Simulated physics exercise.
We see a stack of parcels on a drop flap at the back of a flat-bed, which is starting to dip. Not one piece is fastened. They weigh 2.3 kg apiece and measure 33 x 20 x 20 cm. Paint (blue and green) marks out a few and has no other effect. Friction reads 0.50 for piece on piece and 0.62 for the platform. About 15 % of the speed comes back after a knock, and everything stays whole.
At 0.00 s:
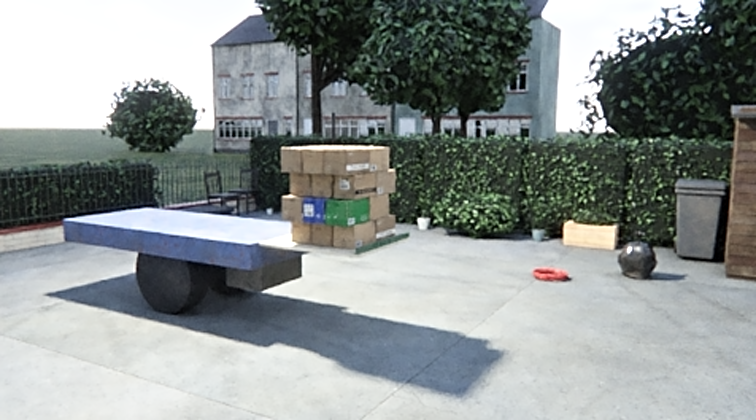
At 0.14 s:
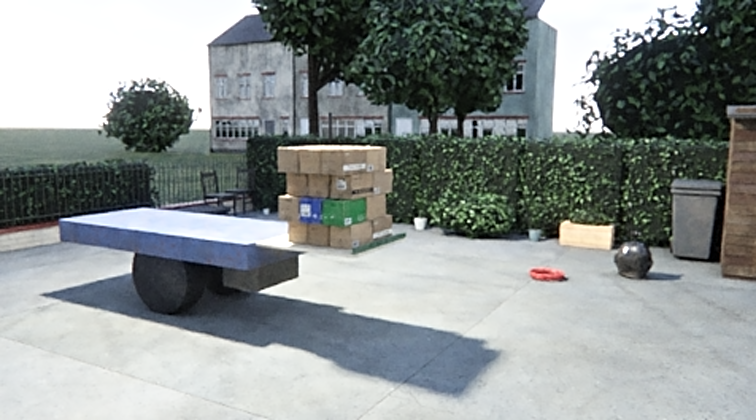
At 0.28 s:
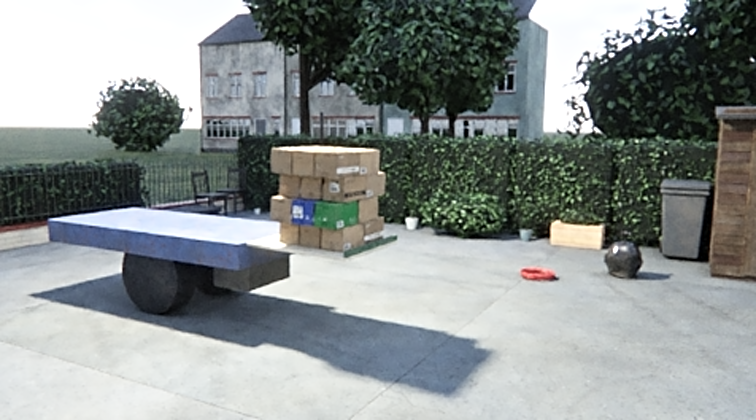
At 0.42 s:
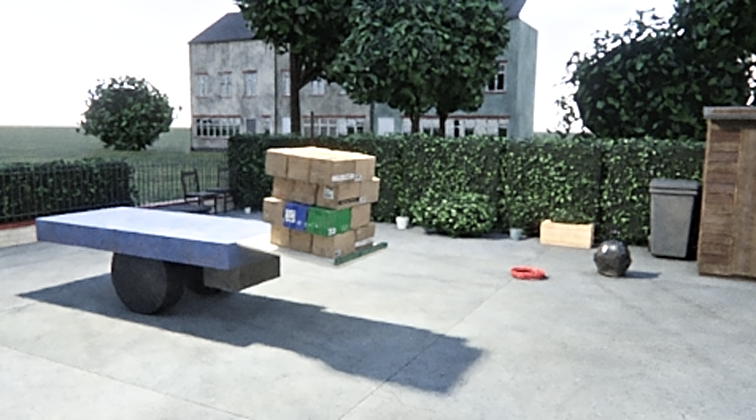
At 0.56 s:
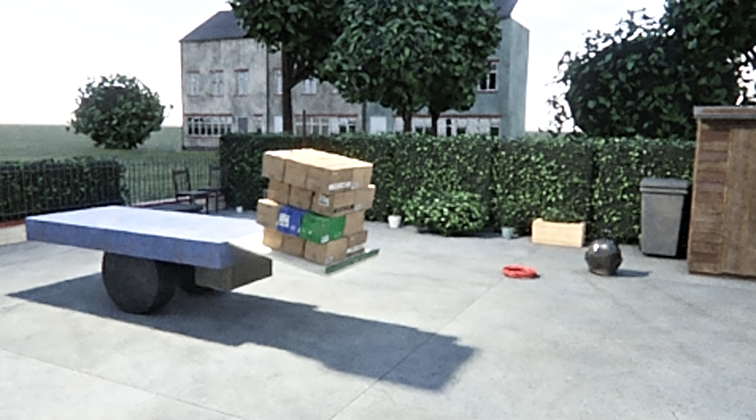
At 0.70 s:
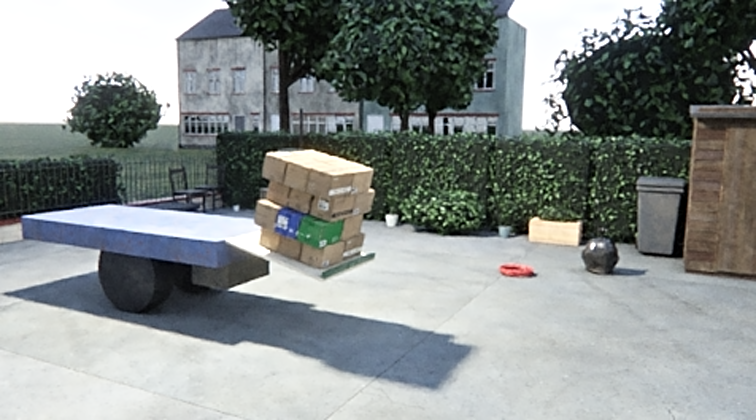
Stacked cardboard parcels, one blue and one green among them, tilting gradually rightward with the platform beneath them behind a flat-bed.
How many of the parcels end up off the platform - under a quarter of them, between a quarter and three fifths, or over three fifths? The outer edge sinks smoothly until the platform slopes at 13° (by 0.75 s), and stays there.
Loss: Moderate, a quarter to three fifths.
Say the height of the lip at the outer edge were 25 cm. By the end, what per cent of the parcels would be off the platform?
Then 20 per cent.
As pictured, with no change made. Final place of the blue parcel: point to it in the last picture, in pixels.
Near pixel (326, 229).
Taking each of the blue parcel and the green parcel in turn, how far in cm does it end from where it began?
Roughly blue 30, green 110.
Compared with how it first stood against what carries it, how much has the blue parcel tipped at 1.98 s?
Tilt: Approx. 60°.
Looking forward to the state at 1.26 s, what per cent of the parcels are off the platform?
0 per cent.
After 1.26 s, slope 13°; none of the 24 parcels off the platform, 24 disturbed; green parcel 15° from how it stood; blue parcel 14° from how it stood.
After 1.58 s, slope 13°; 8 of the 24 parcels off the platform; green parcel 48° from how it stood; blue parcel 48° from how it stood.
After 1.98 s, slope 13°; 12 of the 24 parcels off the platform; green parcel on its side; blue parcel 61° from how it stood.
In the end (2.7 s), slope 13°; 12 of the 24 parcels off the platform; green parcel on its side; blue parcel 60° from how it stood. That is 50 per cent. From the last view, middles, green parcel near (374, 337), blue parcel near (326, 230).
